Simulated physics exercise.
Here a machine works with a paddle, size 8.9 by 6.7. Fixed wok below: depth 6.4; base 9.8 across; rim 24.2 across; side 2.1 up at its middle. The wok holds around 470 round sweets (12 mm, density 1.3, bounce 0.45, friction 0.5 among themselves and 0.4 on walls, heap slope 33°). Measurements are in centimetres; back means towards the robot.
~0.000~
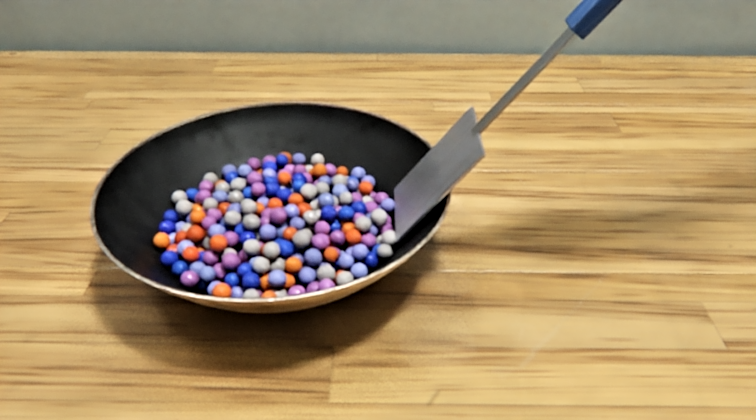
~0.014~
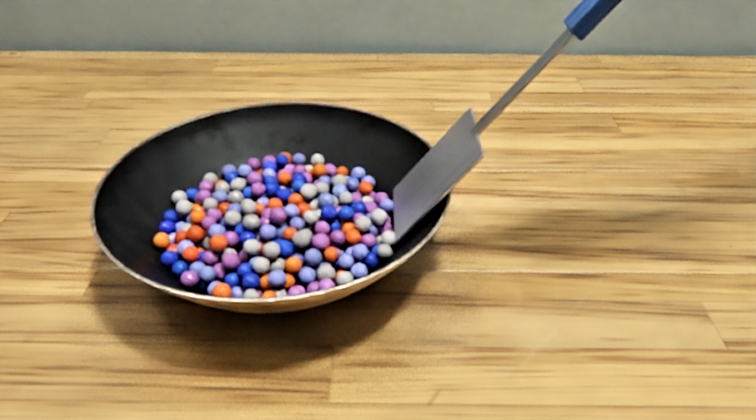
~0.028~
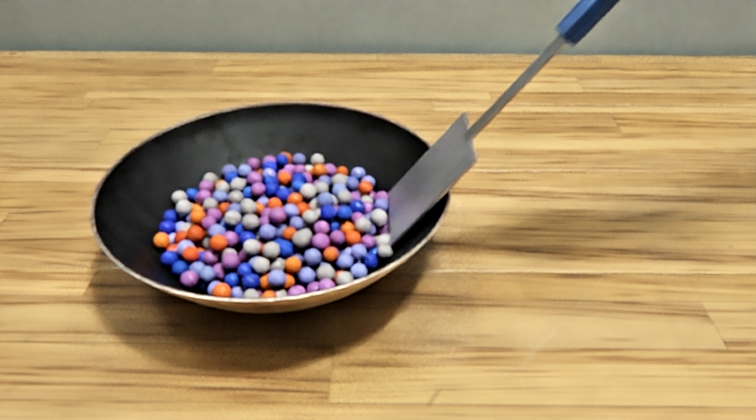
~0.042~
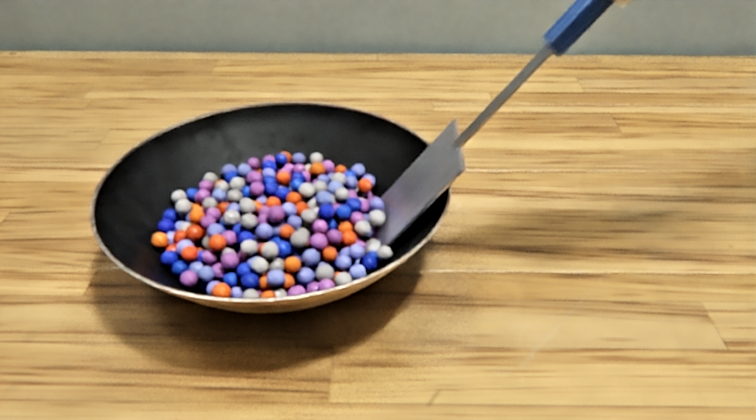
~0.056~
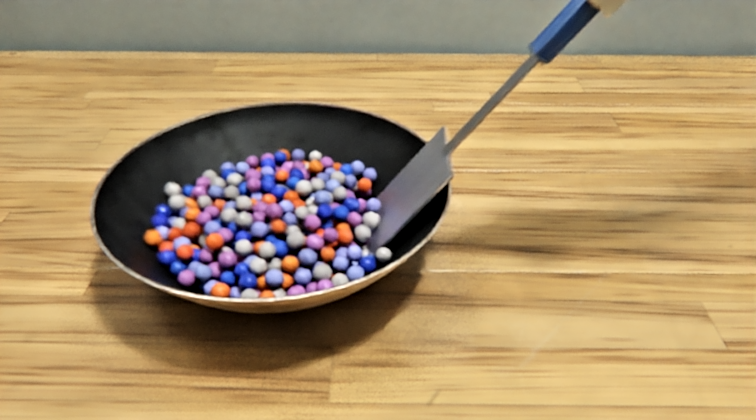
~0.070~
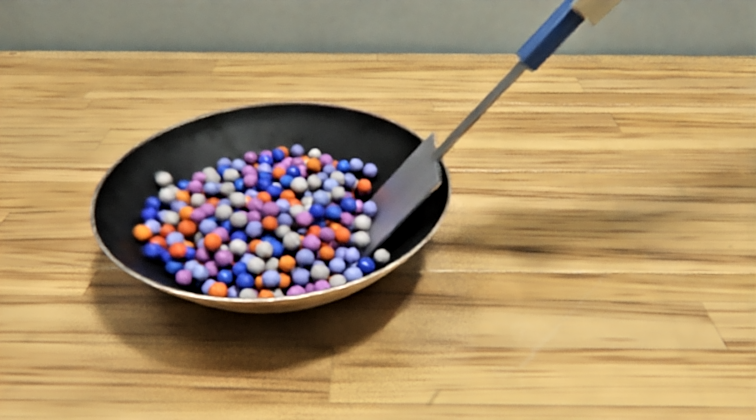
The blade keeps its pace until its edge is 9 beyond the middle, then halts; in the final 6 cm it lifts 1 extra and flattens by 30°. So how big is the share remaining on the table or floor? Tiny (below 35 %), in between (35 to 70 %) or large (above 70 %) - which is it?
Tiny, so below 35 %.
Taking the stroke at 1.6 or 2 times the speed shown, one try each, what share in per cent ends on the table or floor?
Roughly 30 % and roughly 35 %.
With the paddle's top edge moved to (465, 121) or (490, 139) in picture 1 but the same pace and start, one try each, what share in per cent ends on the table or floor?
Some 20 per cent, then some 20 per cent.
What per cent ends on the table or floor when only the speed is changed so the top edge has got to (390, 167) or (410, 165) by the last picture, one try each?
Around 45 per cent, then around 35 per cent.
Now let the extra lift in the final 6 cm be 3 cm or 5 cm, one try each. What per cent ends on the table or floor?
Result, in order: Approx. 30 % and 30 %.
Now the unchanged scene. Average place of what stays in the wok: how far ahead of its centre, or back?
It sits some 3.5 centimetres ahead of centre.
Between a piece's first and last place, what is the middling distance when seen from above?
Roughly 5 cm.
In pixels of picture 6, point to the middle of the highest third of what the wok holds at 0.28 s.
Near (172, 184).
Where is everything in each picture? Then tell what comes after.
The first picture shows paddle top edge at (478, 129), sloping 53°; upper third of the load around (282, 213), from x 160 to 390, top at y 160; 473 in the wok.
The second picture shows paddle top edge at (477, 130), sloping 53°; upper third of the load around (282, 213), from x 160 to 390, top at y 160.
The third picture shows paddle top edge at (471, 135), sloping 53°; upper third of the load around (281, 213), from x 160 to 385, top at y 160.
The fourth picture shows paddle top edge at (460, 143), sloping 53°; upper third of the load around (279, 211), from x 160 to 385, top at y 160.
The fifth picture shows paddle top edge at (448, 150), sloping 53°; upper third of the load around (274, 210), from x 155 to 385, top at y 155.
The sixth picture shows paddle top edge at (437, 156), sloping 53°; upper third of the load around (265, 207), from x 145 to 380, top at y 150; 473 in the wok.
After 0.17 s, sloping 53°, highest piece 7 above the table; 473 in the wok.
After 0.28 s, sloping 42°, highest piece 8 above the table; 471 in the wok, 2 on the blade or in flight.
After 0.53 s, sloping 23°, highest piece 8 above the table; 383 in the wok, 80 on the table or floor, 10 on the blade or in flight.
After 1.58 s, sloping 23°, highest piece 8 above the table; 383 in the wok, 90 on the table or floor.
At rest, 383 in the wok, 90 on the table or floor. That is 19 % on the table or floor.
